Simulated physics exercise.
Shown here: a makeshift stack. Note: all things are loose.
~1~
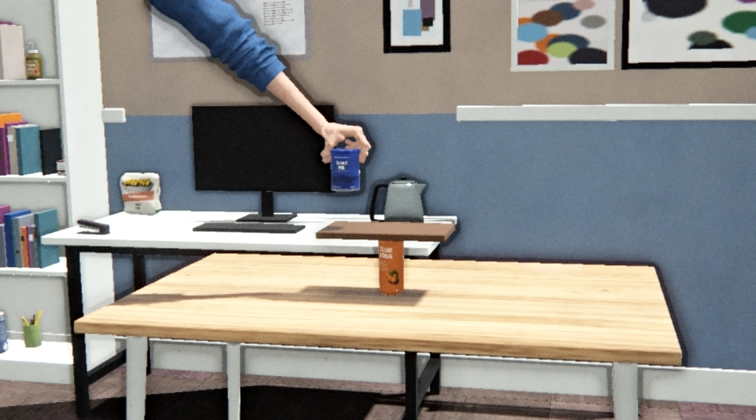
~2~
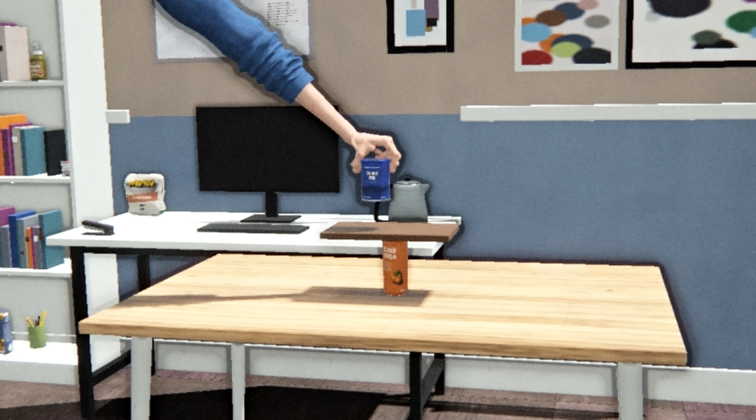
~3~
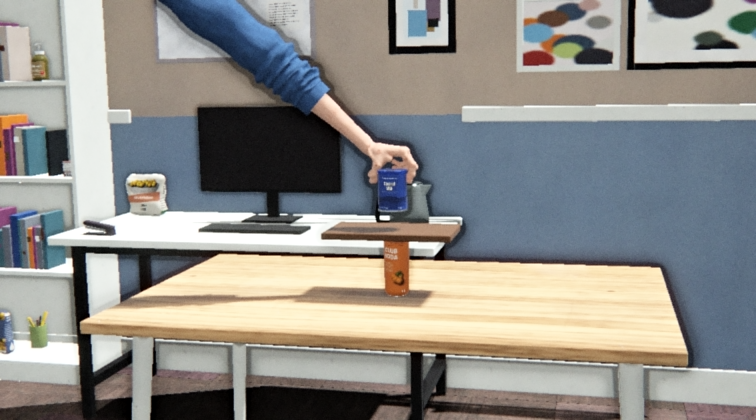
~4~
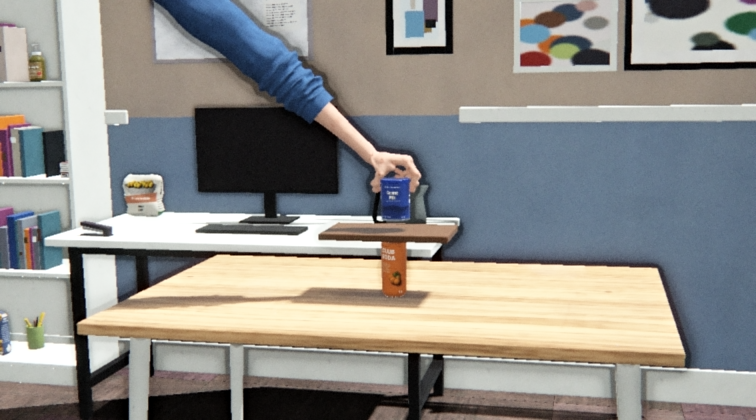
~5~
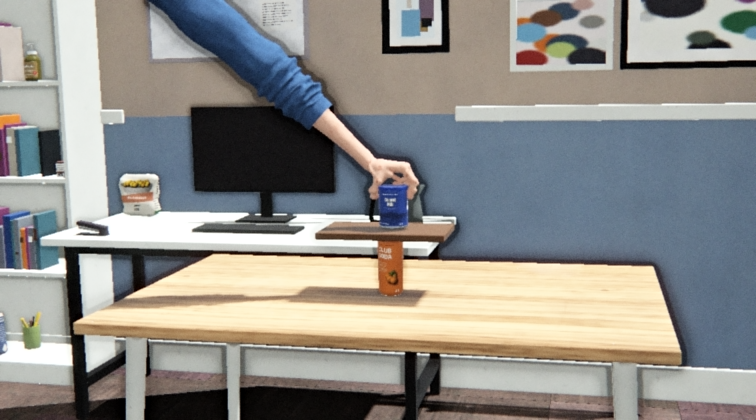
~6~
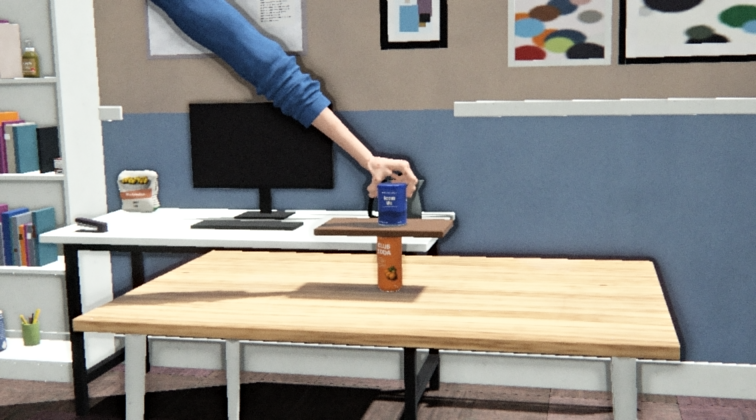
In this clip, a hand holding a blue tin moves to the right and lowers it onto a brown board balanced on an orange can on a wooden table, and the hand stays on the tin.
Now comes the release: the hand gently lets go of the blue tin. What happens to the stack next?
Basically, the build is sound there.
Then, 0.60 s later than the last frame, all is still.
Then, 1.40 s later than the last frame, blue tin resting near (392, 205).
Then, 2.10 s later than the last frame, blue tin resting near (393, 205).
When it is over, all 3 as before. End places, in pixels of the last picture, blue tin near (393, 205). The stack keeps its balance.
